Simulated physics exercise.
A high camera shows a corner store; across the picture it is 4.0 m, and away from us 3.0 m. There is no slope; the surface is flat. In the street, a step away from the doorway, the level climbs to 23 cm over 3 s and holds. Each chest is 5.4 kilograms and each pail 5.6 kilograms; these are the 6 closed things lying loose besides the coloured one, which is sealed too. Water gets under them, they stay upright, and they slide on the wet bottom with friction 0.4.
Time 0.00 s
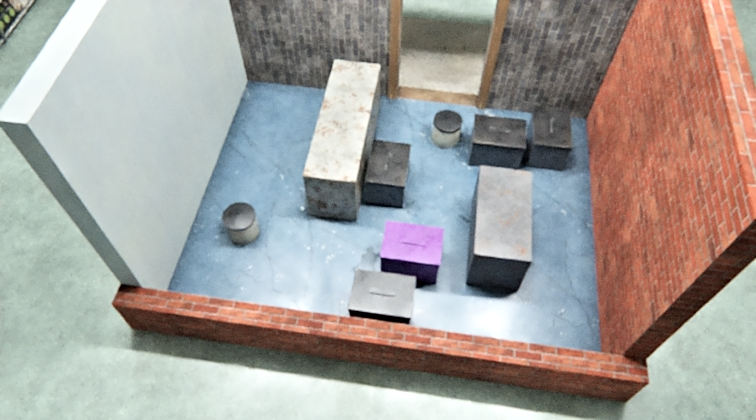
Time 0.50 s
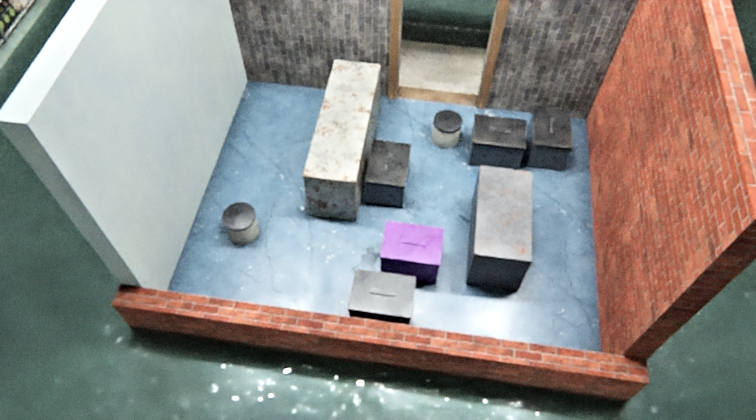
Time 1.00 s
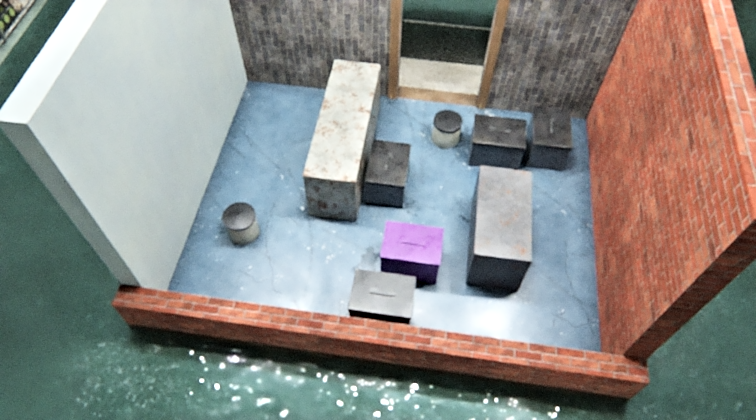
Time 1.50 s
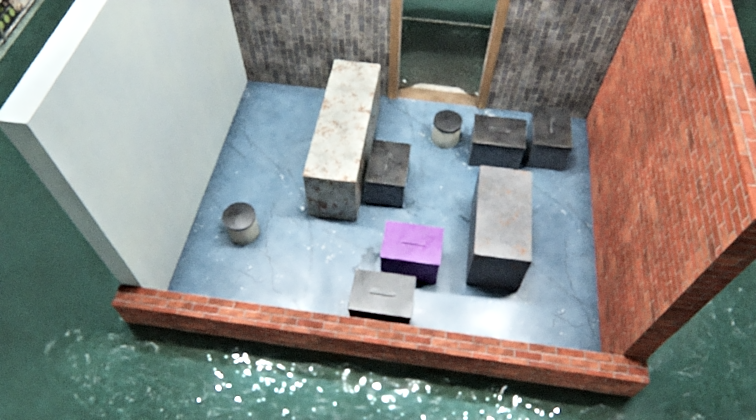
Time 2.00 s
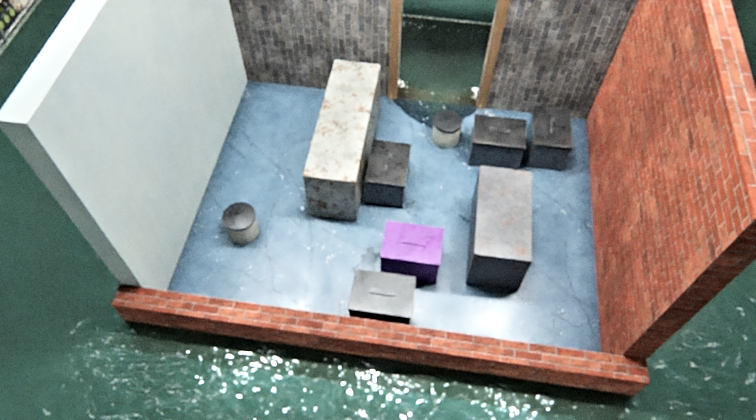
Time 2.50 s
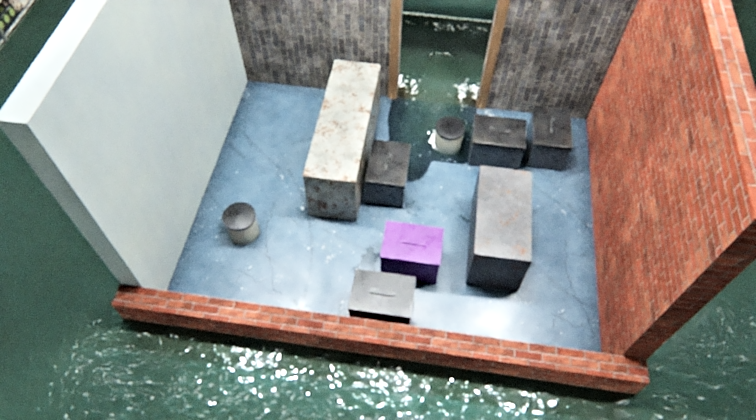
In a corner store, green water rises outside, then enters through the doorway around a small drum.
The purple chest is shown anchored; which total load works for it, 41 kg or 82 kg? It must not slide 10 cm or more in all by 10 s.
Only 82 kg.
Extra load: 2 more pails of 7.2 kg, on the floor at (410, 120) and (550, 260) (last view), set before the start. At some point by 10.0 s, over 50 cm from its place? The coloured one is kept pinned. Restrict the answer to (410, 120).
For that spot the answer is greater than that.
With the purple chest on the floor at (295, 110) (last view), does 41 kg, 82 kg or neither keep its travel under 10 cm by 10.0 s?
Result: Both pass.
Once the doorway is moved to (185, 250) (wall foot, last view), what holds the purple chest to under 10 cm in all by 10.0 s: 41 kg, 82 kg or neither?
For that position, the smaller mass succeeds.
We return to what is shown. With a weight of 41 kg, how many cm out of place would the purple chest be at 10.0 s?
It would be some 30 cm from its spot.
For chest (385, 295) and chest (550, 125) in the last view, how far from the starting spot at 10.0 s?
20 cm and 10 cm respectively.
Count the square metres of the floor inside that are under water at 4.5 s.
Around 6.0 m2 of it.
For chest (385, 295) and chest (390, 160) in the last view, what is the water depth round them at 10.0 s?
I'd put it at 11 cm and 14 cm respectively.
After 3.5 s the purple chest would be 0 cm from its start with 41 kg and 0 cm from its start with 82 kg; 2 cm of water round it then.
After 4.5 s the purple chest would be 16 cm from its start with 41 kg and 0 cm from its start with 82 kg; 10 cm of water round it then.
After 7.0 s the purple chest would be 25 cm from its start with 41 kg and 0 cm from its start with 82 kg; 9 cm of water round it then.
After 10.0 s the purple chest would be 25 cm from its start with 41 kg and 0 cm from its start with 82 kg; 13 cm of water round it then.
